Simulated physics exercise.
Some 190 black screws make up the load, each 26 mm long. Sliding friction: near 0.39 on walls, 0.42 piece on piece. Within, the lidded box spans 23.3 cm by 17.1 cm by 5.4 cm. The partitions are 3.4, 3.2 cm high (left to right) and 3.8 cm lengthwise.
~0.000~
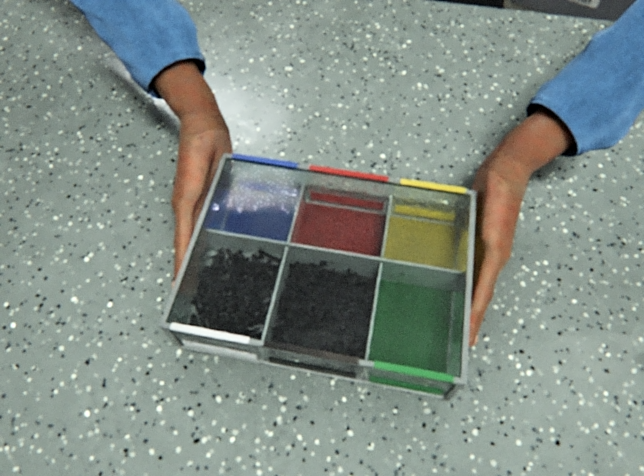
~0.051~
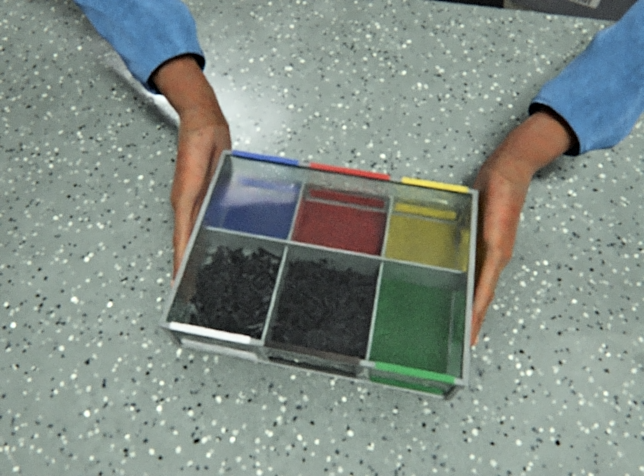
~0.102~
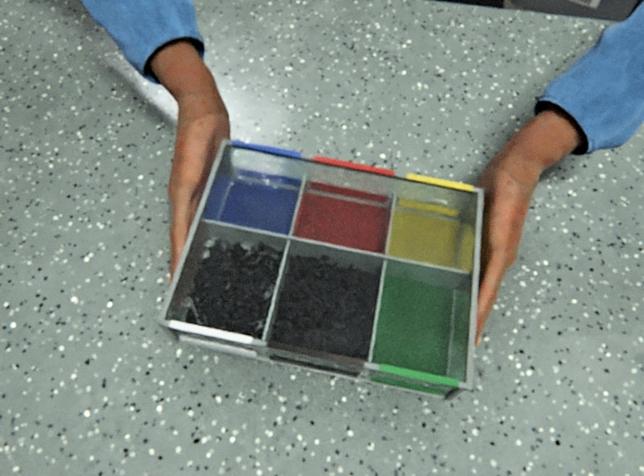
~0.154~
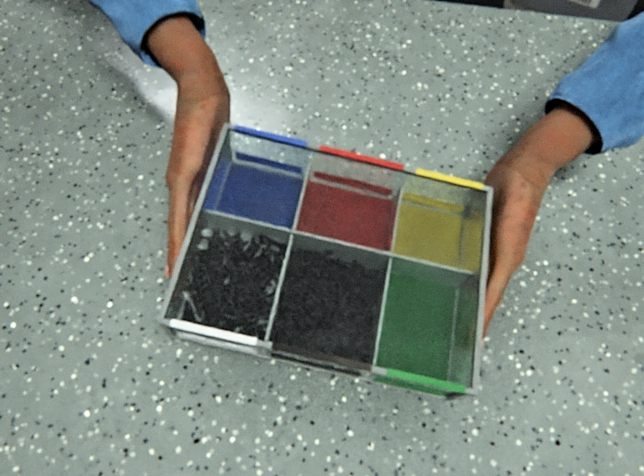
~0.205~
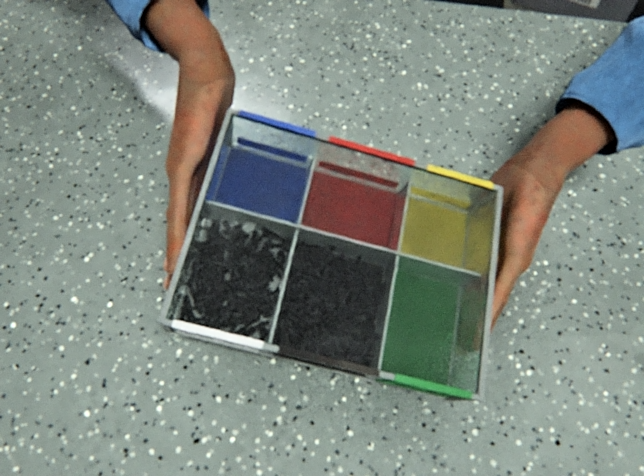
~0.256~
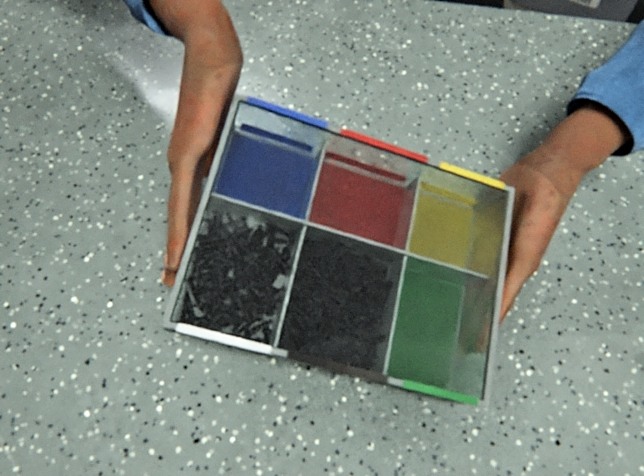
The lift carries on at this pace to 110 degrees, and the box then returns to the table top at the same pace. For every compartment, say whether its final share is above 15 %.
Result: Red: Holds a share within the limit; blue: Holds a share within the limit; green: Holds a share past the limit; yellow: Holds a share within the limit; white: Holds a share past the limit; black: Holds a share past the limit.
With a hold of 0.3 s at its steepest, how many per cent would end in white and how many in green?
In per cent: White 35, green 30.
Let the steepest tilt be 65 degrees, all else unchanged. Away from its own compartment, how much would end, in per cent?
Some 10 per cent.
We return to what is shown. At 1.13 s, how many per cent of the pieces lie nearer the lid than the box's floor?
Around 60 %.
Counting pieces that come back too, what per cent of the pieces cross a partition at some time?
I'd put it at some 35 percent of the pieces.
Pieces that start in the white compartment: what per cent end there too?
Share retained: Some 70 per cent.
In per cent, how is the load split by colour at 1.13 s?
Red 0 %, blue 0 %, green 15 %, yellow 0 %, white 45 %, black 40 %.
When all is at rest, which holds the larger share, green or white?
The white one.
After 1.13 s, tilt 110 degrees; green 15 %, white 45 %, black 40 %.
After 1.72 s, tilt 48 degrees; green 25 %, white 40 %, black 35 %.
After 2.36 s, tilt 0 degrees; green 25 %, white 40 %, black 35 %.
By 2.8 s all is still; red 0 %, blue 0 %, green 25 %, yellow 0 %, white 40 %, black 35 %.
